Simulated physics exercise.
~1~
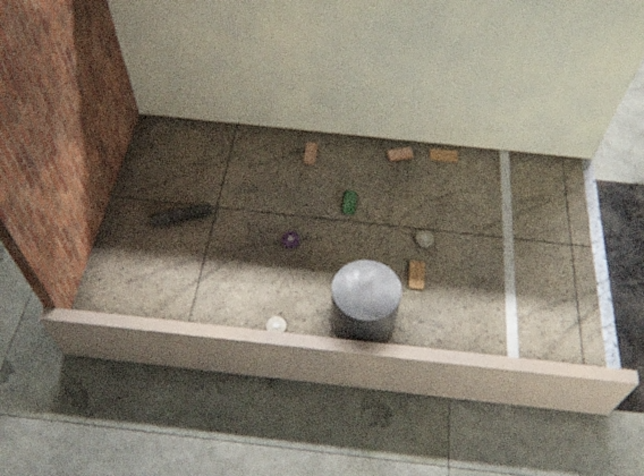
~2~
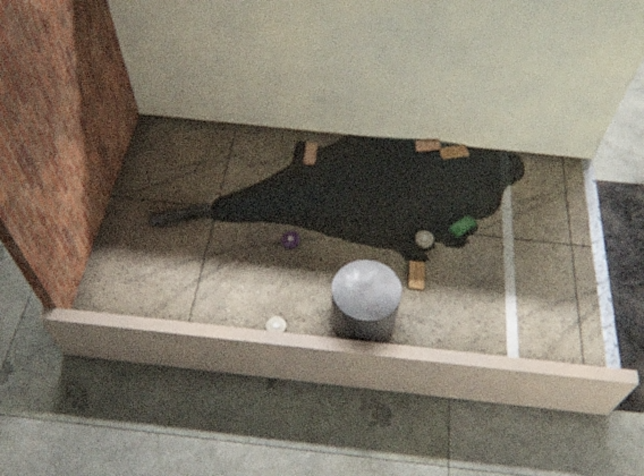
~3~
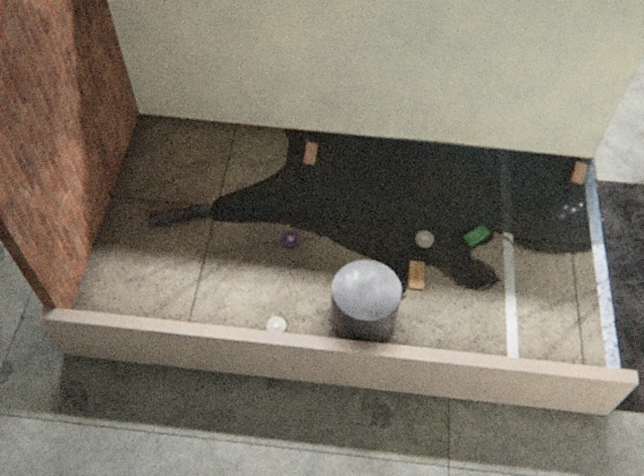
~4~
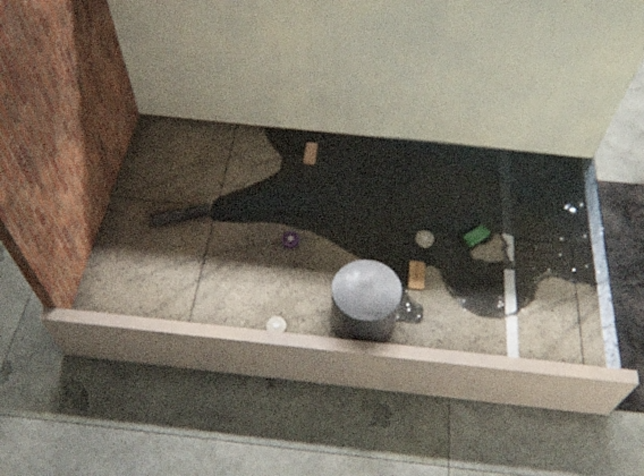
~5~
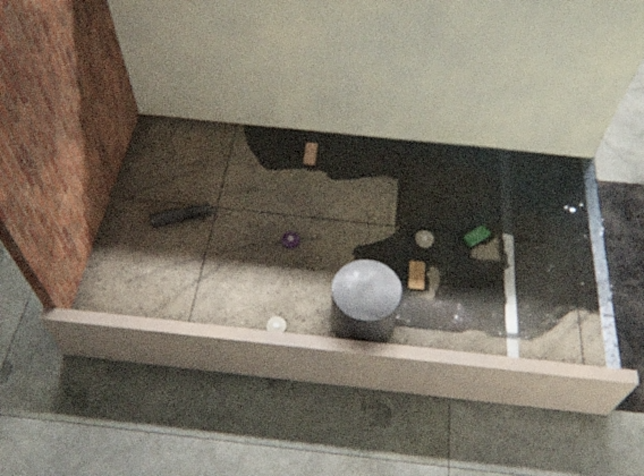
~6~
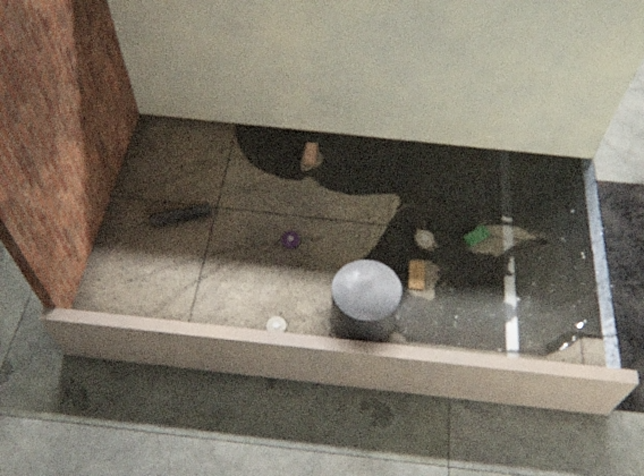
Dark liquid spreads across a brown tiled floor, seen from above, between a pale back wall, a reddish wall at left and a low beige barrier in front. A grey cylinder stands near the front, with tan blocks, a green block, a purple lid and pale lids scattered around, and a white stripe at right. The liquid shoots rightward from a dark pipe at left, carrying the green block and two tan blocks right. One tan block reaches the far right, then both are gone from view. The flow stops and the liquid spreads toward the front right, leaving the green block short of the stripe and the purple lid unmoved.
